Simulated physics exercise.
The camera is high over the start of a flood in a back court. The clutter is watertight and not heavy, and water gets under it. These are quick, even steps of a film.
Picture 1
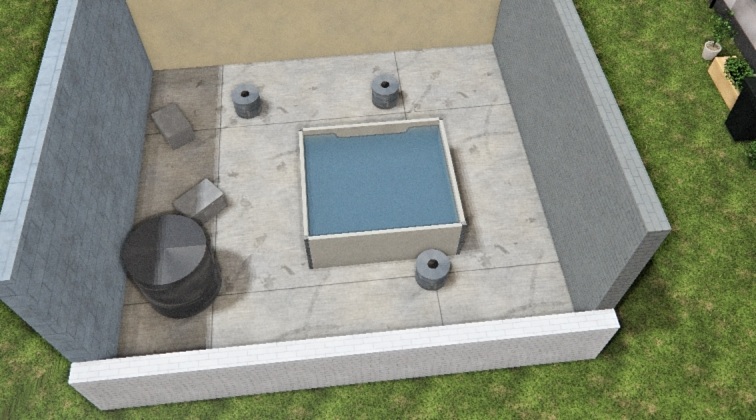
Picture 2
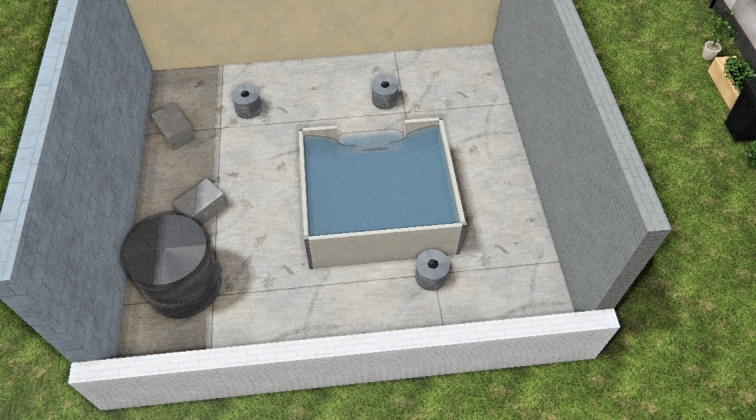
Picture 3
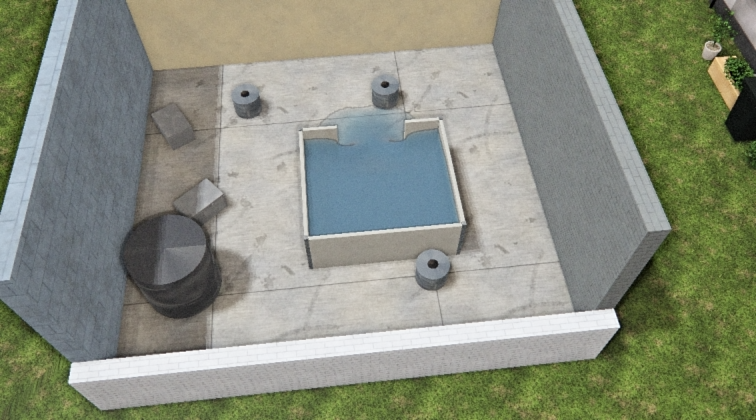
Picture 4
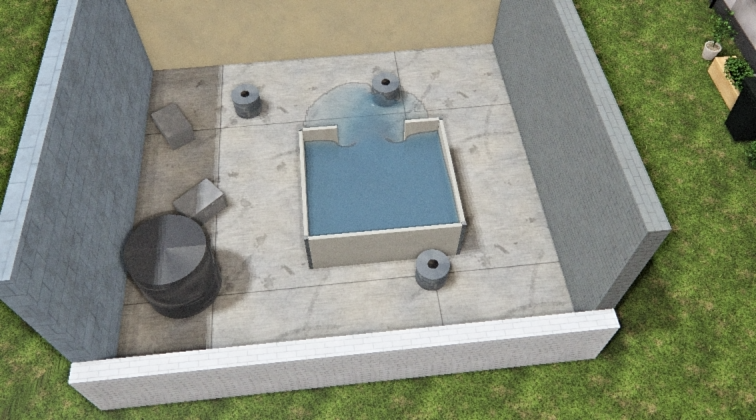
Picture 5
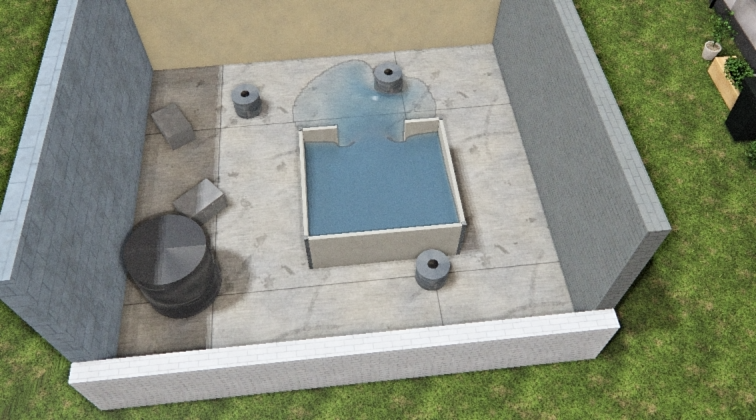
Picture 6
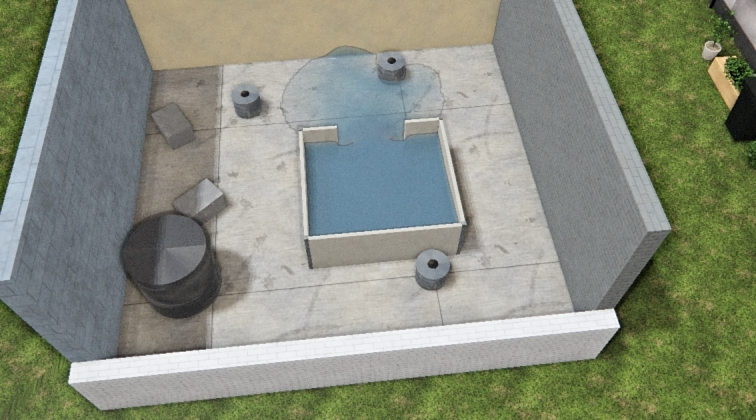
In a walled back court with a pale paved floor, a square pool of blue water stands among three small grey tubs, with a large dark barrel at left. Water pours through a gap in the pool's far side and spreads across the paving, and the tub behind it shifts slightly backward.
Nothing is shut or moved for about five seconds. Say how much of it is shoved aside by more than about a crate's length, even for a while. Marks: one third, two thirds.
It is one to two thirds.
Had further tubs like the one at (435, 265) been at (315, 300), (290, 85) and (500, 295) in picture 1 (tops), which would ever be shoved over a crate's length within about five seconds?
In that order: No, pushed that far, less than that.
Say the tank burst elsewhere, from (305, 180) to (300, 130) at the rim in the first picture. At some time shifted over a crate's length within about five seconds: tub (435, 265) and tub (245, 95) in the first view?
One after the other: Less than that, never so far.
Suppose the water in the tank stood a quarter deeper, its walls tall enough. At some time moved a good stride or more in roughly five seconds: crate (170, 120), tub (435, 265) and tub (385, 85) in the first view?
In turn: Shifted that much, under that, swept aside.
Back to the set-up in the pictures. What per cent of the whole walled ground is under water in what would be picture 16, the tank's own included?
About 40 per cent.
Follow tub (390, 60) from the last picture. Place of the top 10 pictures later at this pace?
Near (489, 54).
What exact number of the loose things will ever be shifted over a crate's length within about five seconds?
3 of them.
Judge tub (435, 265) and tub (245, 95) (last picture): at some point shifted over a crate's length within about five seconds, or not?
One after the other: Under that, never so far.
A moment on, 1 of 5 are well off their spots; 0 afloat.
Next, 1 of 5 are well off their spots; 1 afloat.
Later, 2 of 5 are well off their spots; 0 afloat.
In the end, 3 of 5 are well off their spots, and 3 have been at some point; 1 afloat.
